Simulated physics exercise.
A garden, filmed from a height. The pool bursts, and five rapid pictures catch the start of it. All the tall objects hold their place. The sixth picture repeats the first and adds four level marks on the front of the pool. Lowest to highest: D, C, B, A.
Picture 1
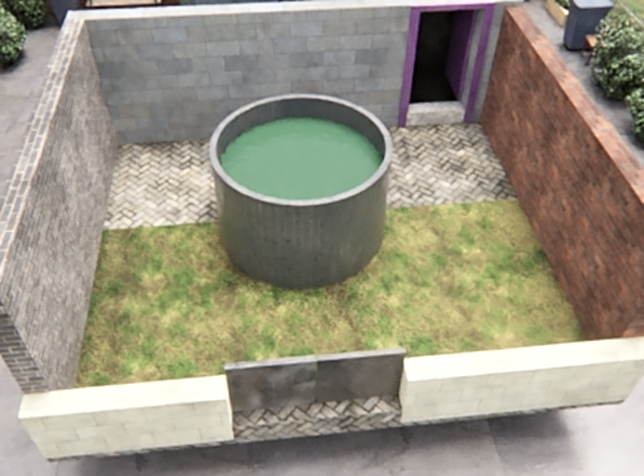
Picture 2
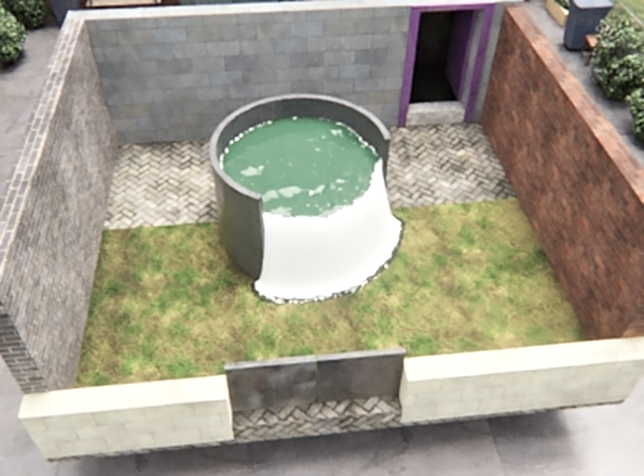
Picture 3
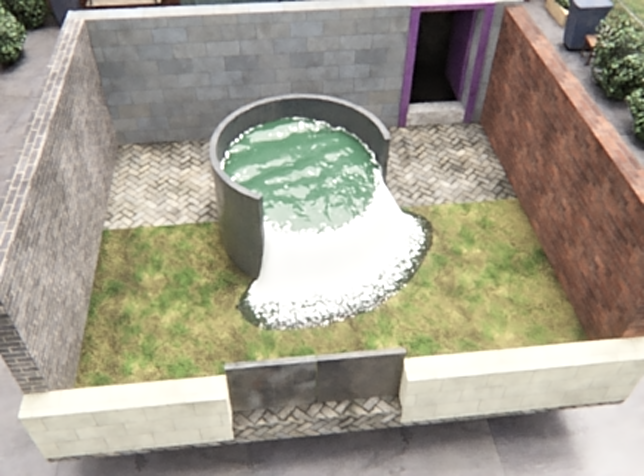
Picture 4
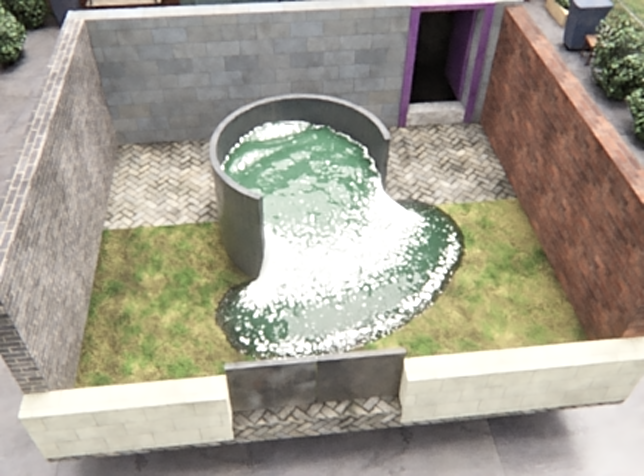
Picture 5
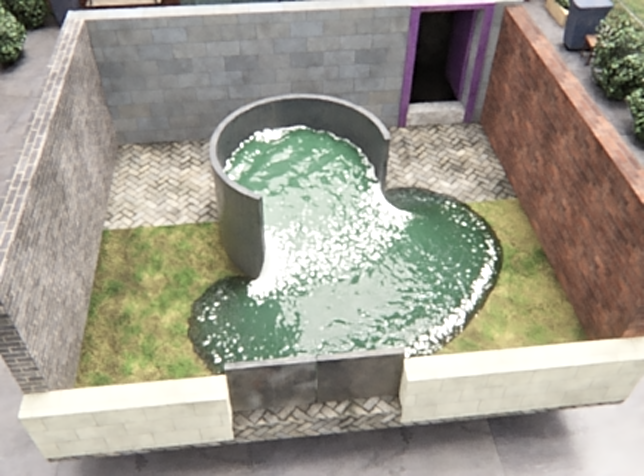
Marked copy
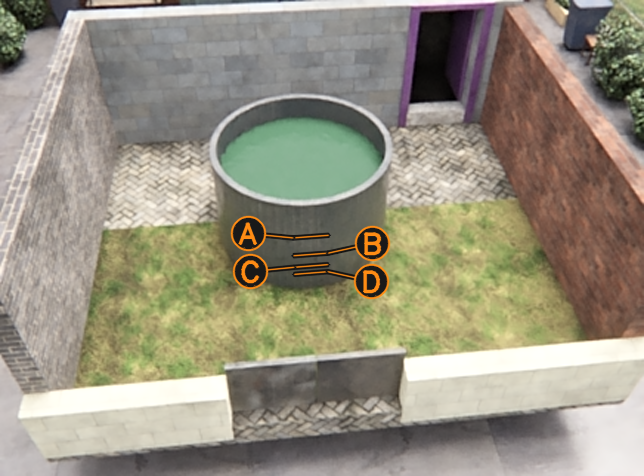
Round grey tank in a walled yard opening at its front, green water pouring out in white foam and spreading across the grass.
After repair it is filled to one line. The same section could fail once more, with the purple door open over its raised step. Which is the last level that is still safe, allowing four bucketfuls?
It is A.
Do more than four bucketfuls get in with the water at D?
No, not at all.
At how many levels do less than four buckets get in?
All of them.
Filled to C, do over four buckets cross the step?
No, that is safe.
On the marked copy, A at (310, 236); B at (310, 254); C at (311, 265); D at (311, 273); from the bottom up D, C, B, A.
With A, a splash gets over, under a bucket.
With B, nothing gets over.
With C, nothing gets over.
With D, nothing gets over.
